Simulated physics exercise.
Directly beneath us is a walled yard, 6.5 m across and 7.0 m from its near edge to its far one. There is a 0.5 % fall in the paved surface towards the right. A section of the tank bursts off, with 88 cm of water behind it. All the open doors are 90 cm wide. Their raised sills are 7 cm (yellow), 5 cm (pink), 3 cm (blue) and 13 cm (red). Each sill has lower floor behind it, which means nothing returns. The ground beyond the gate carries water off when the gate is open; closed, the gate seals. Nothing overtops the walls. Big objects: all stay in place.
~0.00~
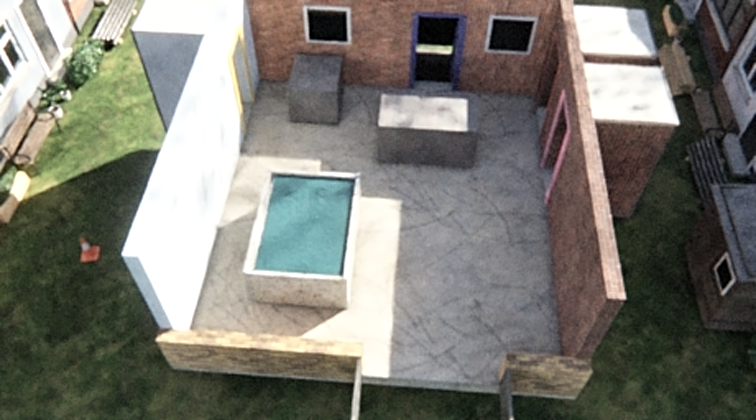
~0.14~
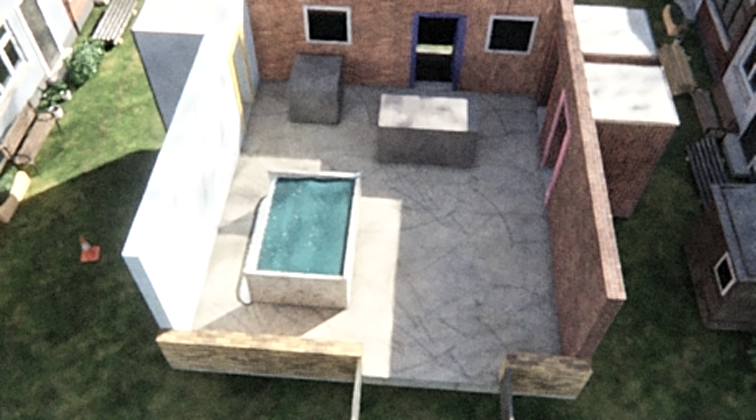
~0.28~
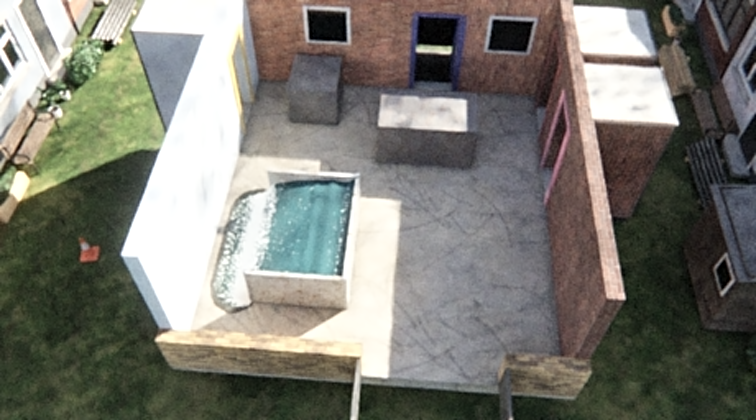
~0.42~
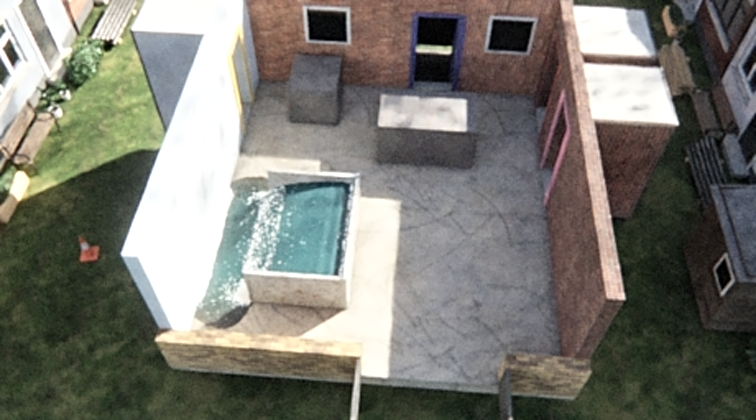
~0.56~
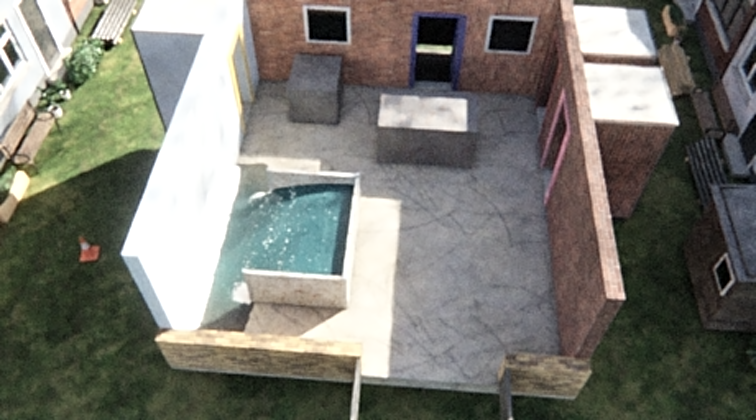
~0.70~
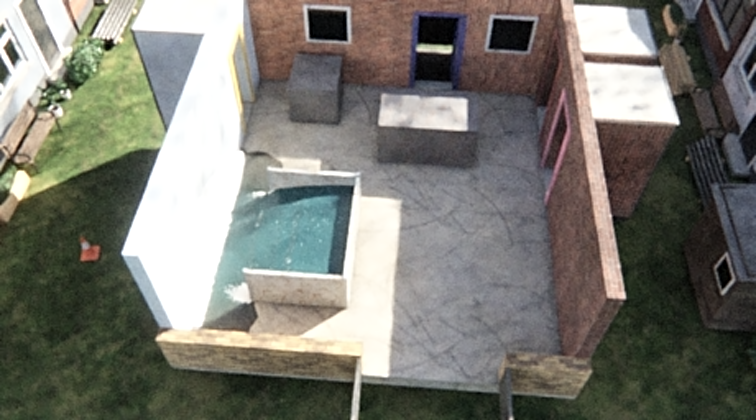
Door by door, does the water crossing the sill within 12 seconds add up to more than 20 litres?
My prediction: At the yellow door the limit will be broken. At the pink door the limit will be broken. At the blue door the limit will be broken. At the red door the limit will hold.
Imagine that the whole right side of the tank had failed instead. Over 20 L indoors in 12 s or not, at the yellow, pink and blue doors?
Then it goes yellow fine, pink too high, blue too high.
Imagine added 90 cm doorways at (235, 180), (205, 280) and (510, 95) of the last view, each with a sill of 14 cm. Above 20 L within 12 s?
First doorway gets there, second gets there, third falls short.
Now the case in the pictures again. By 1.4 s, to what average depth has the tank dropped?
Mean depth: Some 34 cm.
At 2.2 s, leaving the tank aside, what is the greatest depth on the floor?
It gets to some 48 cm.
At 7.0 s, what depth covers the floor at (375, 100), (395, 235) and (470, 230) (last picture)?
Listed order: 5 / 2 / 3 cm.
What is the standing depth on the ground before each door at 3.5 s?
Door by door, in cm: Yellow reads 13, pink reads 0, blue reads 4, red reads 0.
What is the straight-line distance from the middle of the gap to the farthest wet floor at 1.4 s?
4.8 m.
After 1.4 s water covers 20 % of the floor and is deepest (70 cm) near (186, 347); yellow door 7 cm at the sill, 0 L in, pink door not reached, blue door not reached, red door not reached.
After 2.2 s water covers 35 % of the floor and is deepest (48 cm) near (186, 347); yellow door 9 cm at the sill, 0 L in, pink door not reached, blue door not reached, red door not reached.
After 3.5 s water covers 65 % of the floor and is deepest (29 cm) near (564, 376); yellow door 13 cm at the sill, 5 L in, pink door not reached, blue door 4 cm at the sill, 0 L in, red door not reached.
After 7.0 s water covers 95 % of the floor and is deepest (16 cm) near (287, 94); yellow door 12 cm at the sill, 125 L in, pink door 6 cm at the sill, 5 L in, blue door 6 cm at the sill, 23 L in, red door 8 cm at the sill, 0 L in.
After 12.0 s water covers 100 % of the floor and is deepest (12 cm) near (537, 116); yellow door 8 cm at the sill, 168 L in, pink door 10 cm at the sill, 65 L in, blue door 5 cm at the sill, 46 L in, red door 10 cm at the sill, 0 L in.
